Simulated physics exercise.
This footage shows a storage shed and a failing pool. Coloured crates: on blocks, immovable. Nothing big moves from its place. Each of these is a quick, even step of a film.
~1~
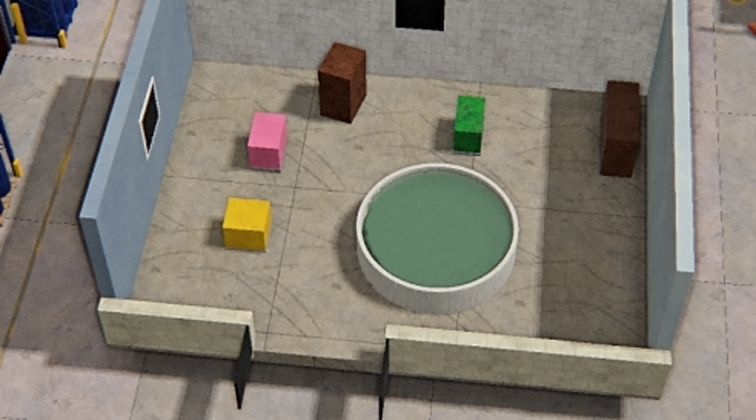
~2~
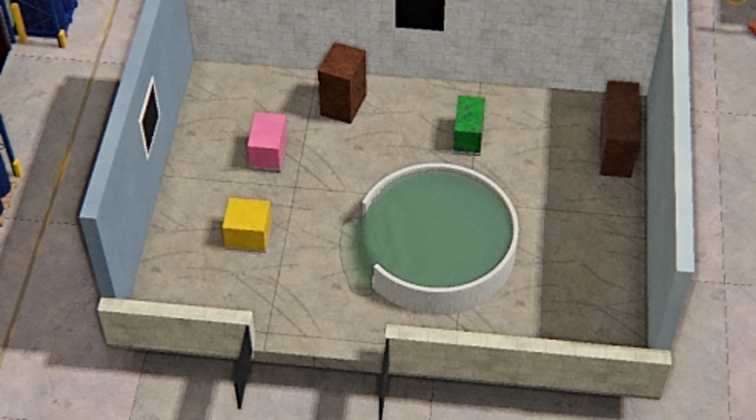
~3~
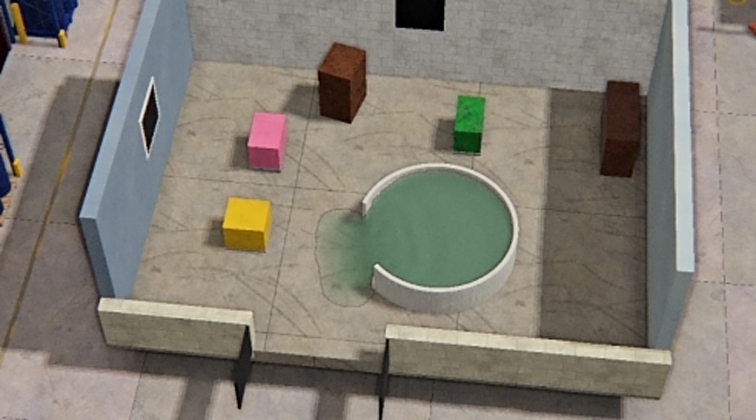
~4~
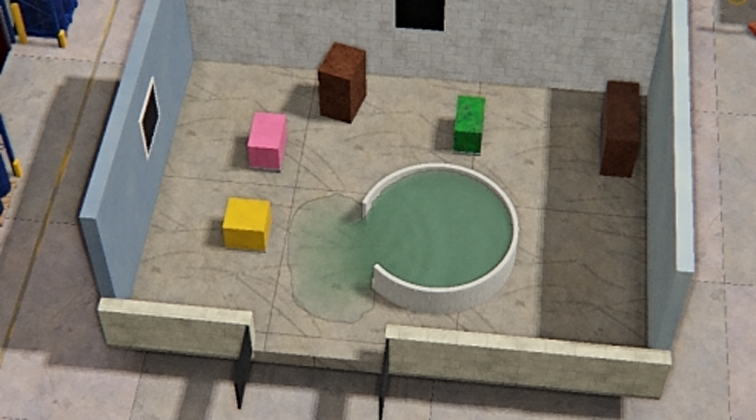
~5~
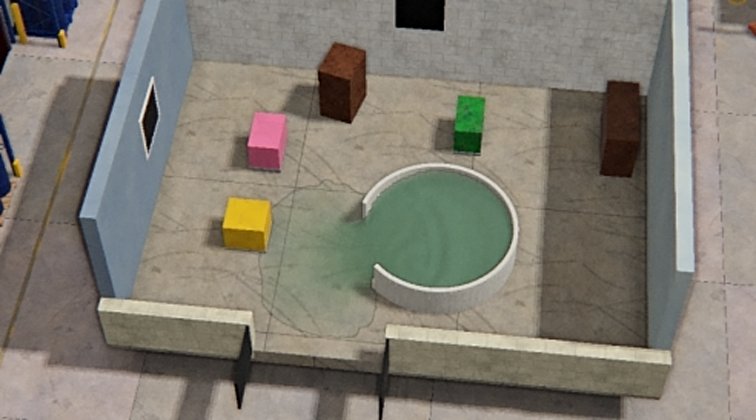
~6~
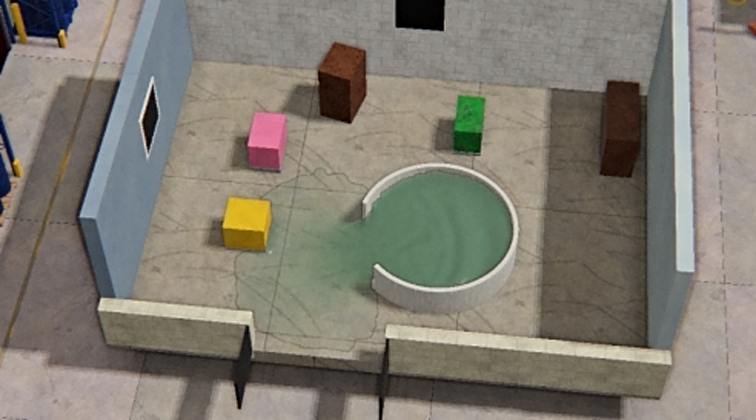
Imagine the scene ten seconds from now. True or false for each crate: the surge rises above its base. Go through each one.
Pink crate: True; green crate: True; yellow crate: True.
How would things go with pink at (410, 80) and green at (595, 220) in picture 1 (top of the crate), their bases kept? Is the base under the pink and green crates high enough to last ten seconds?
The pink gets flooded, while the green stays clear.
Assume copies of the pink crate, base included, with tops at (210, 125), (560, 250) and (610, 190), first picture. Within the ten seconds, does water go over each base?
Going through them in order, the first is overtopped, the second is not reached and the third is not reached.
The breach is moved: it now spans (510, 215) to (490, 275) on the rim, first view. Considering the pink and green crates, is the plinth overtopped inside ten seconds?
As it turns out, the pink crate is left untouched, and the green crate gets overtopped.
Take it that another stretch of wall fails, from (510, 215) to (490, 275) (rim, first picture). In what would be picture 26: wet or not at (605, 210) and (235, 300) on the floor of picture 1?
Point one: Reached by the flood; point two: Still bare.
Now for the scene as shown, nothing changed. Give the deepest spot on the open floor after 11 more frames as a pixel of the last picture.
It will be deepest around (135, 326).
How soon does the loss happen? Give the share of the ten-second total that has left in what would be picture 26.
Around 40 percent.
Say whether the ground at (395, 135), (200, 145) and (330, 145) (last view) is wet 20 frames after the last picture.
Going through them in order, I'd say clear, drenched and drenched.
A moment on, water covers 25 % of the floor; the pink crate water round its plinth, the green crate not reached, the yellow crate water round its plinth.
Next, water covers 30 % of the floor; the pink crate water round its plinth, the green crate not reached, the yellow crate water round its plinth.
Then, water covers 40 % of the floor; the pink crate water round its plinth, the green crate not reached, the yellow crate water round its plinth.
Later, water covers 55 % of the floor; the pink crate water round its plinth, the green crate water round its plinth, the yellow crate water round its plinth.
In the end, water covers 70 % of the floor; the pink crate was topped, the green crate was topped, the yellow crate was topped.
